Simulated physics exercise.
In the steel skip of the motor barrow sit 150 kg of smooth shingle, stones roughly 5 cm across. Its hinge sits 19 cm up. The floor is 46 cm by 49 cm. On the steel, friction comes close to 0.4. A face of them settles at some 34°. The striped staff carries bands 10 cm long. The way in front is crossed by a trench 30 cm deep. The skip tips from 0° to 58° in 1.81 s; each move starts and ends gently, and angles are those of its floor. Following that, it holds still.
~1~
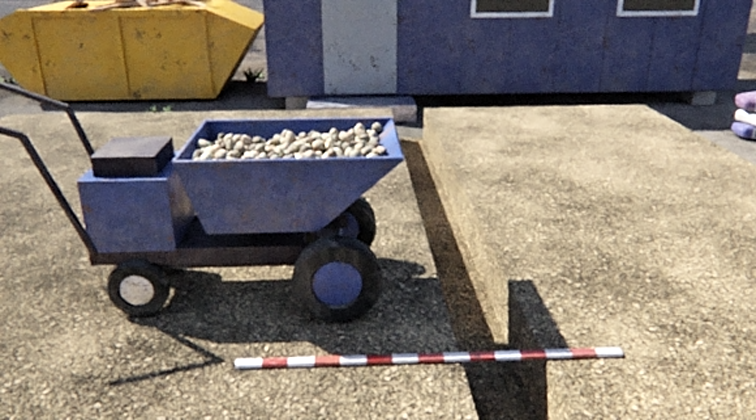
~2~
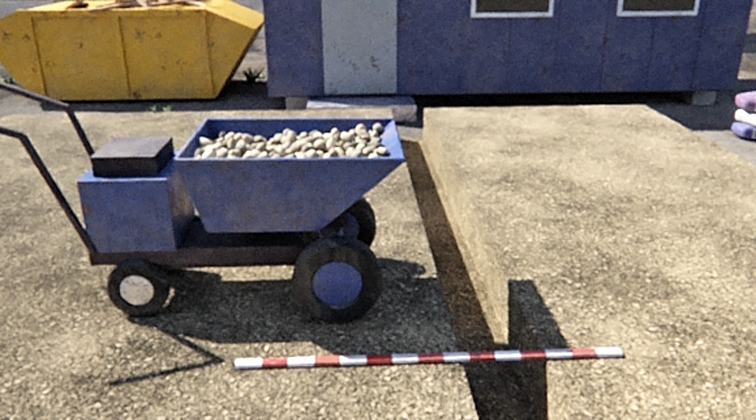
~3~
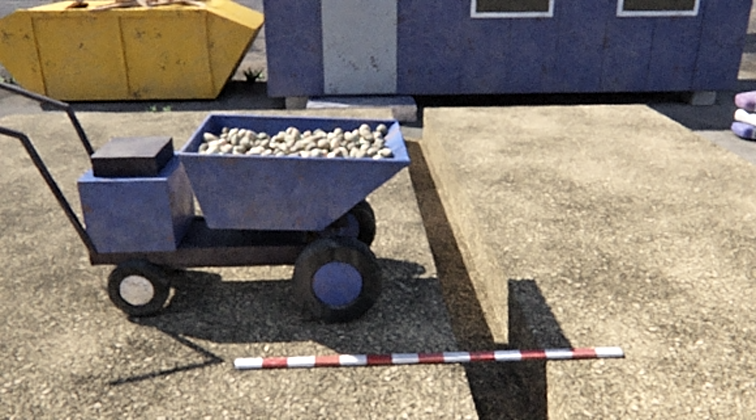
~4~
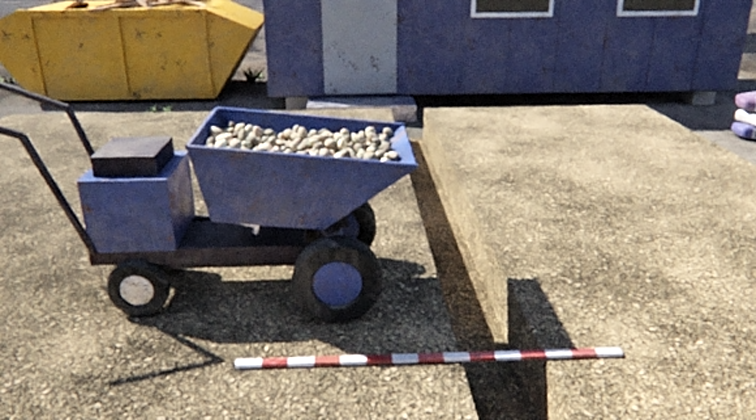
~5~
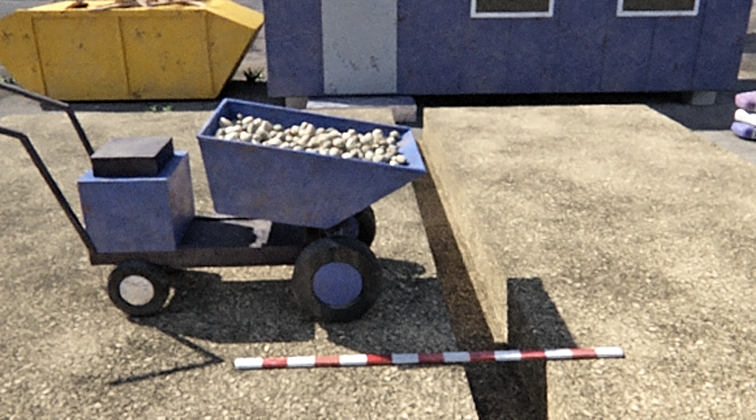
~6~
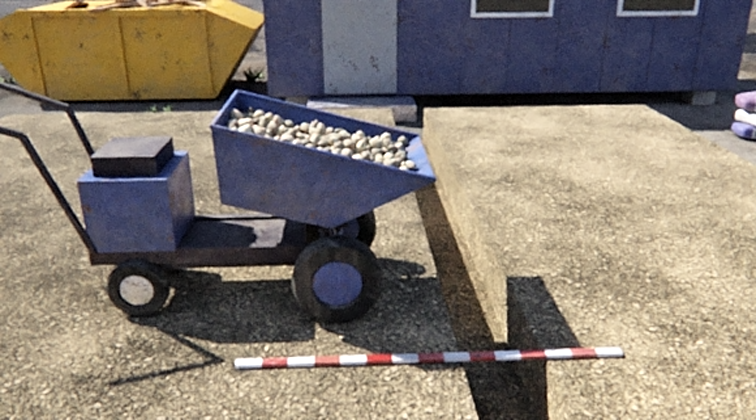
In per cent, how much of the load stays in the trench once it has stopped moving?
I would say about 65 per cent.
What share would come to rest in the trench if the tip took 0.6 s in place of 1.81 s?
Then about 45 per cent.
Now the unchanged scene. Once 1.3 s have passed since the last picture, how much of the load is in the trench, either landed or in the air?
Roughly 25% by that time.
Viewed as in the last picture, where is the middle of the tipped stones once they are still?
Centre estimate: Around (494, 313).
Then, 0.8 s after the last picture the floor is at 49°, 100 % in the skip; the foremost stones are at (469, 220).
Then, 1.3 s after the last picture the floor is at 58°, 61 % in the skip, 23 % in the trench, 16 % past the trench; the foremost stones are at (574, 279).
Then, 1.7 s after the last picture the floor is at 58°, 32 % in the skip, 34 % in the trench, 34 % past the trench; the foremost stones are at (644, 274).
Then, 3.6 s after the last picture the floor is at 58°, 0 % in the skip, 65 % in the trench, 35 % past the trench; the foremost stones are at (692, 264).
